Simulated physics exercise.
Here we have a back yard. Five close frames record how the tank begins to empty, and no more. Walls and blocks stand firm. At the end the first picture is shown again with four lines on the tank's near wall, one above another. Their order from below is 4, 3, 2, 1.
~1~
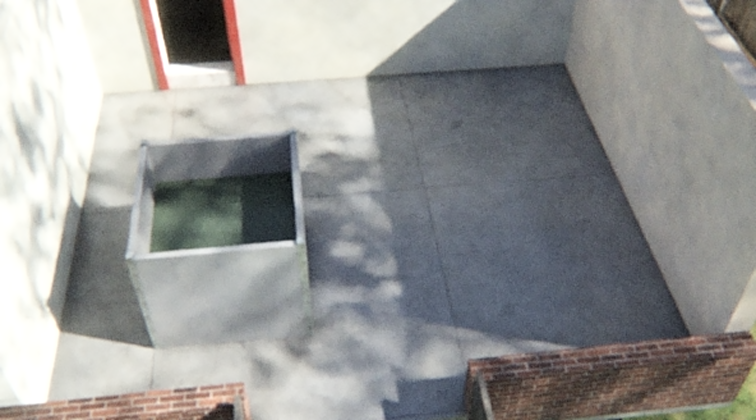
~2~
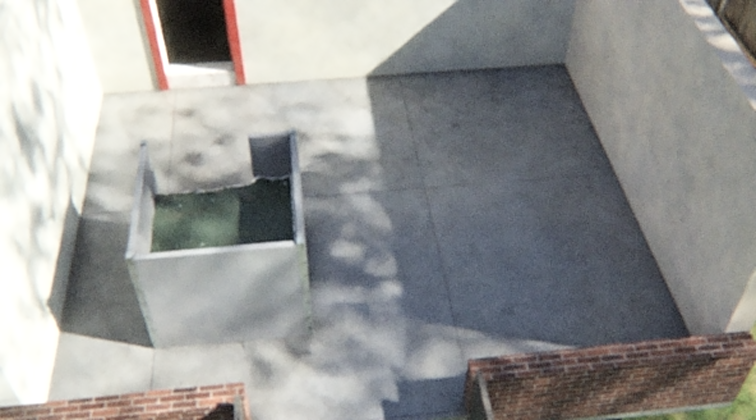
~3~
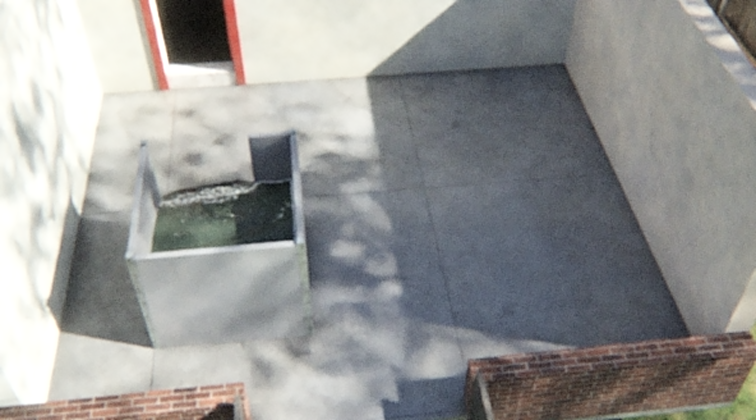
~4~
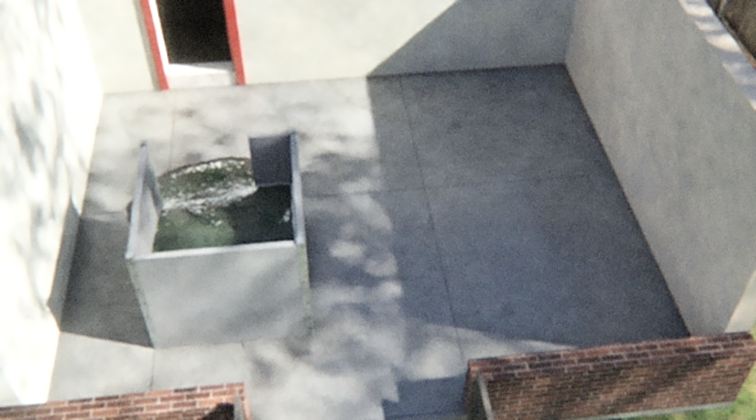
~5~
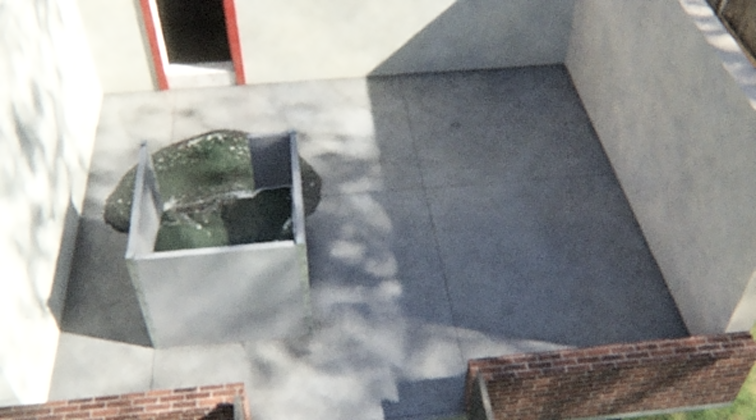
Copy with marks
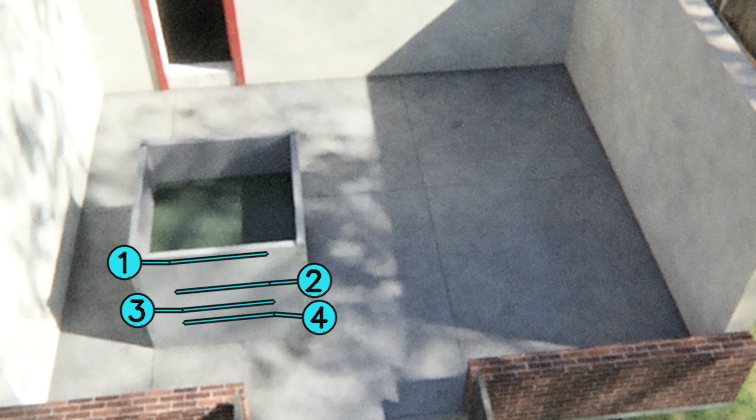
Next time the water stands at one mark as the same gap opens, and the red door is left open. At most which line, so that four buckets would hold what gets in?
Take 3.
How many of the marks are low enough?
Two of the four.
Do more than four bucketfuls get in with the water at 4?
No, not at all.
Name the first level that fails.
That would be 2.
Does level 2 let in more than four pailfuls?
Yes.
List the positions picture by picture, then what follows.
Water in the tank at rest, its middle at (225, 227); foot of the red doorway at (204, 87); open gate at (357, 367).
Water covers 1 % of the ground, its front hidden from here.
Water covers 3 % of the ground, its front hidden from here.
Water covers 6 % of the ground, its front hidden from here.
Water covers 10 % of the ground, its front hidden from here.
On the marked copy, 1 at (217, 258); 2 at (223, 287); 3 at (227, 306); 4 at (230, 318); from the bottom up 4, 3, 2, 1.
If 1 is chosen, dozens of bucketfuls pour in.
If 2 is chosen, about 11 bucketfuls get in.
If 3 is chosen, a bucket or two gets in.
If 4 is chosen, nothing gets over.
